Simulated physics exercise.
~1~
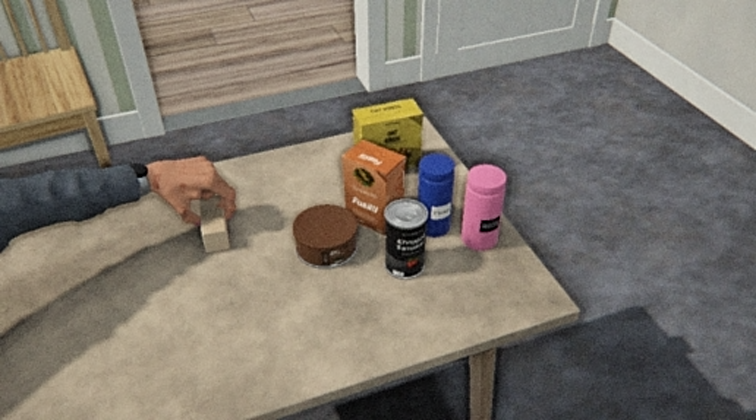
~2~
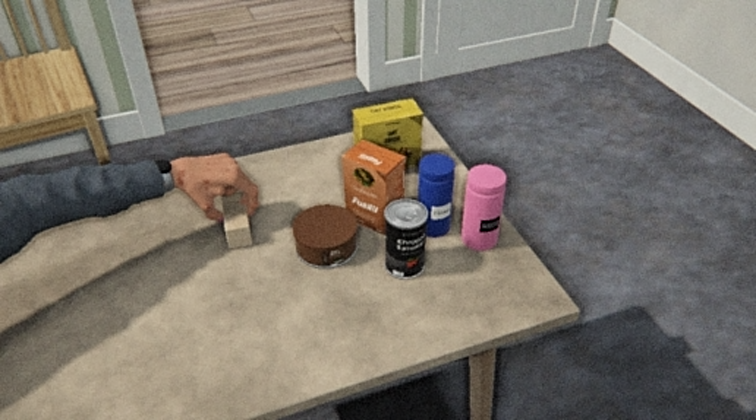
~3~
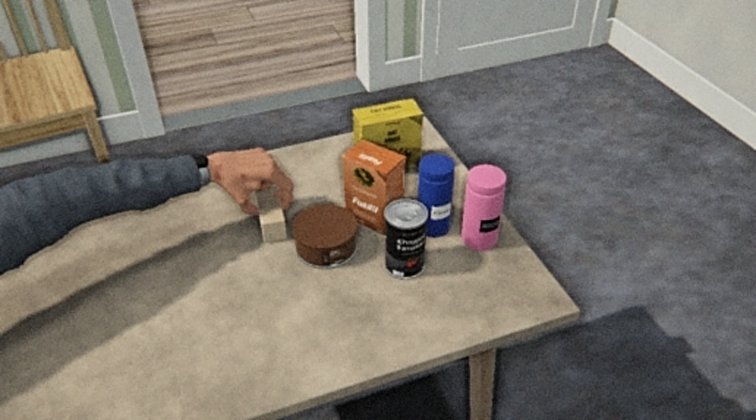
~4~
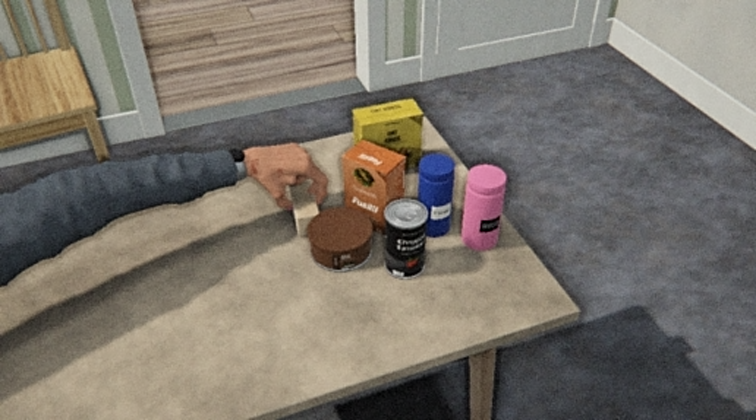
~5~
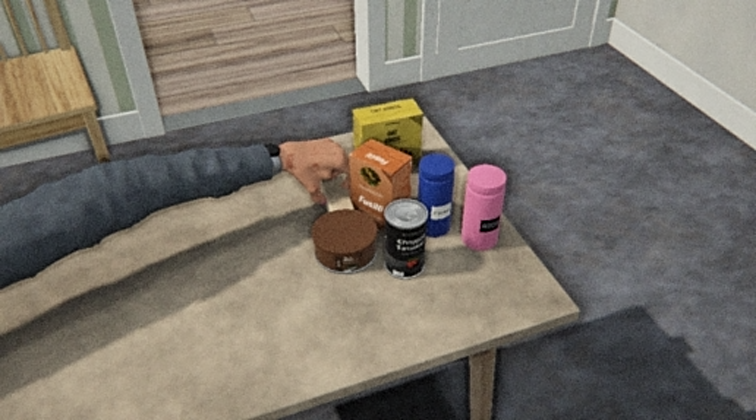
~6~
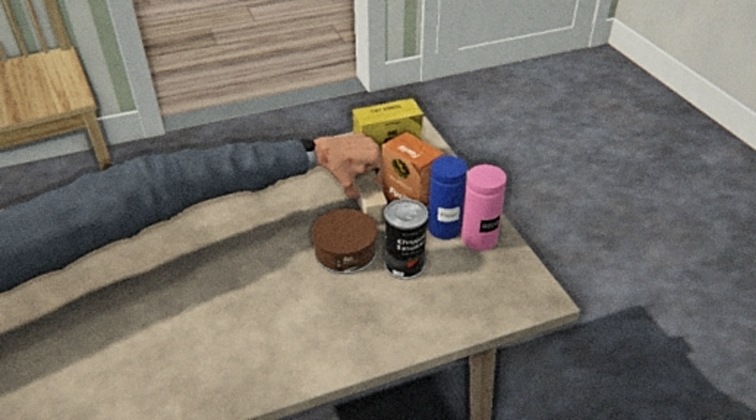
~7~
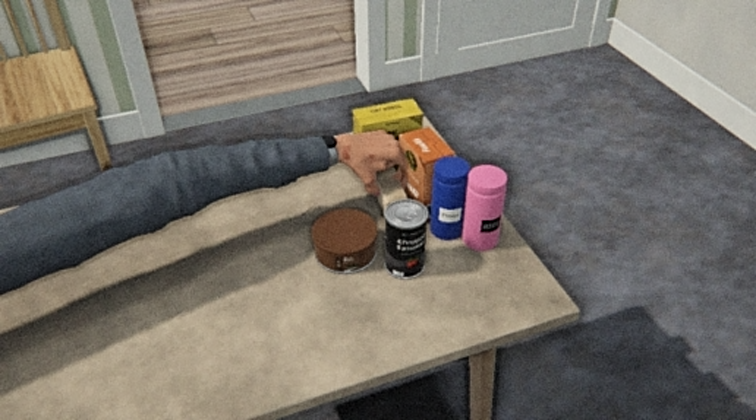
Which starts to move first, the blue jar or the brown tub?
The brown tub moves first, shifting a little to the right as the block reaches it. The blue jar shifts only later, after the orange carton has begun to slide.
